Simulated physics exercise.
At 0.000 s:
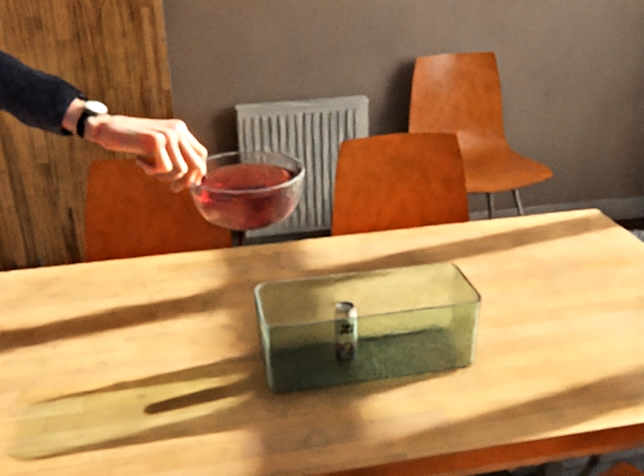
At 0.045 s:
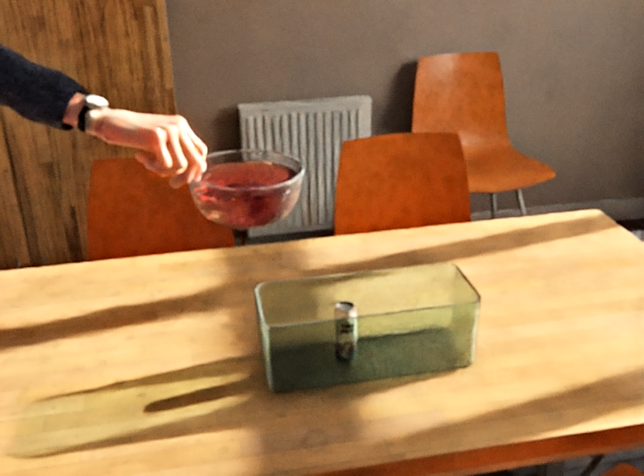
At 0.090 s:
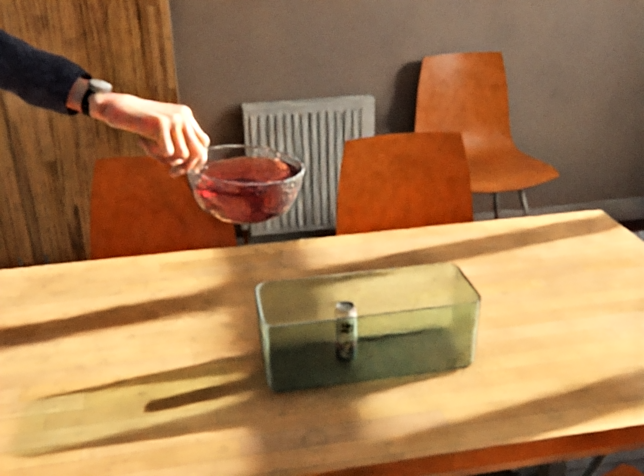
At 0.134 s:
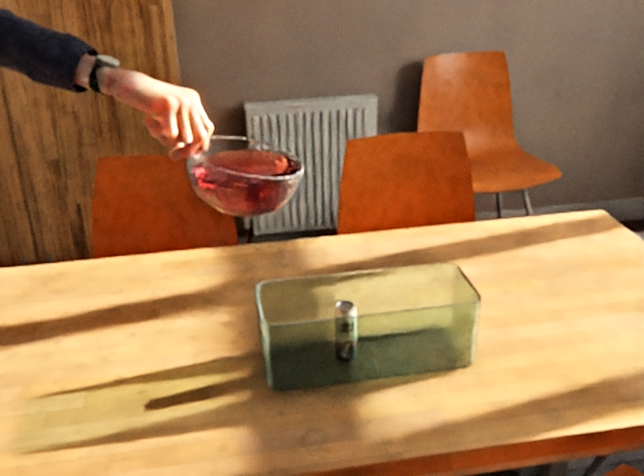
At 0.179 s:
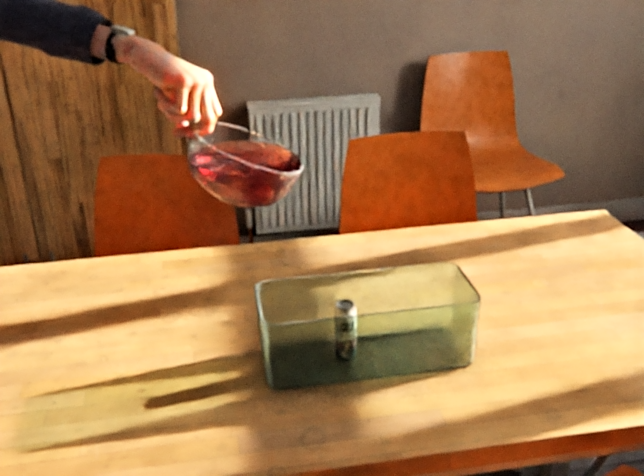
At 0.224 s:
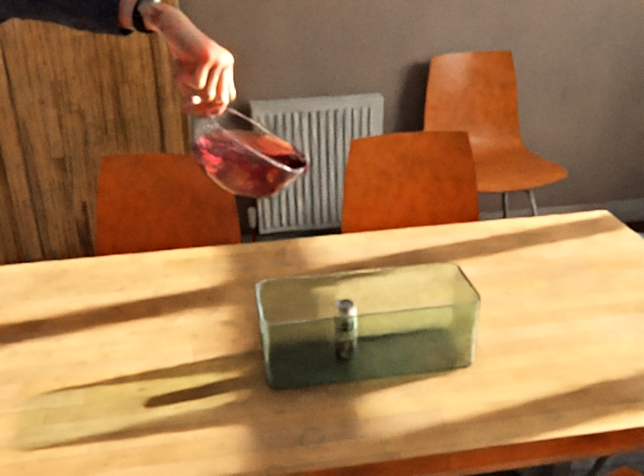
A hand held a round glass bowl of reddish liquid above a table and steadily tilted it to the right, while a small can stood still inside a clear, greenish oblong basin below.
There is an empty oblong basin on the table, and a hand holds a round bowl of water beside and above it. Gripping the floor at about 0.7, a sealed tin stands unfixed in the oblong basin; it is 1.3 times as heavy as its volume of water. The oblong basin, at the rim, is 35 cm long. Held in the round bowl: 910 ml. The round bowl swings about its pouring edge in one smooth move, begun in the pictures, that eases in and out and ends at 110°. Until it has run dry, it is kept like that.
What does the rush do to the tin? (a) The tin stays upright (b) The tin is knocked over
b.
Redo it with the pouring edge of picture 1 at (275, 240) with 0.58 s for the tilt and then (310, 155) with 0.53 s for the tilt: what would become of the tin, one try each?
In the first try it remains standing; in the second it comes down.
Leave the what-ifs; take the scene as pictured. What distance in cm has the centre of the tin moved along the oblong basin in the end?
Shift of tin centre: Approx. 7.5 cm.
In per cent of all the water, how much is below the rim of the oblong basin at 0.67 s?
Around 78 parts in a hundred.
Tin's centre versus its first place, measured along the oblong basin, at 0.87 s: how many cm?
Roughly 2 cm.
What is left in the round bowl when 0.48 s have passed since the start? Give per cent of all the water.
Close to 24 in a hundred.
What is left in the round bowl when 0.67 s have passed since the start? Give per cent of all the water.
I'd say some 0 per cent remains.
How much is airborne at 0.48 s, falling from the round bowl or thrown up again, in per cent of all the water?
Around 72 percent.
Then, 0.48 s in, the tilt is 102° and 23 per cent is still to pour; the tin stands where it began.
Then, 0.67 s in, the tilt is 110° and 0 per cent is still to pour; the tin stands where it began.
Then, 0.87 s in, the tilt is 110° and 0 per cent is still to pour; the tin leans 20°.
Then, 1.08 s in, the tilt is 110° and 0 per cent is still to pour; the tin lies on its side.
Finally, the tin lies on its side.
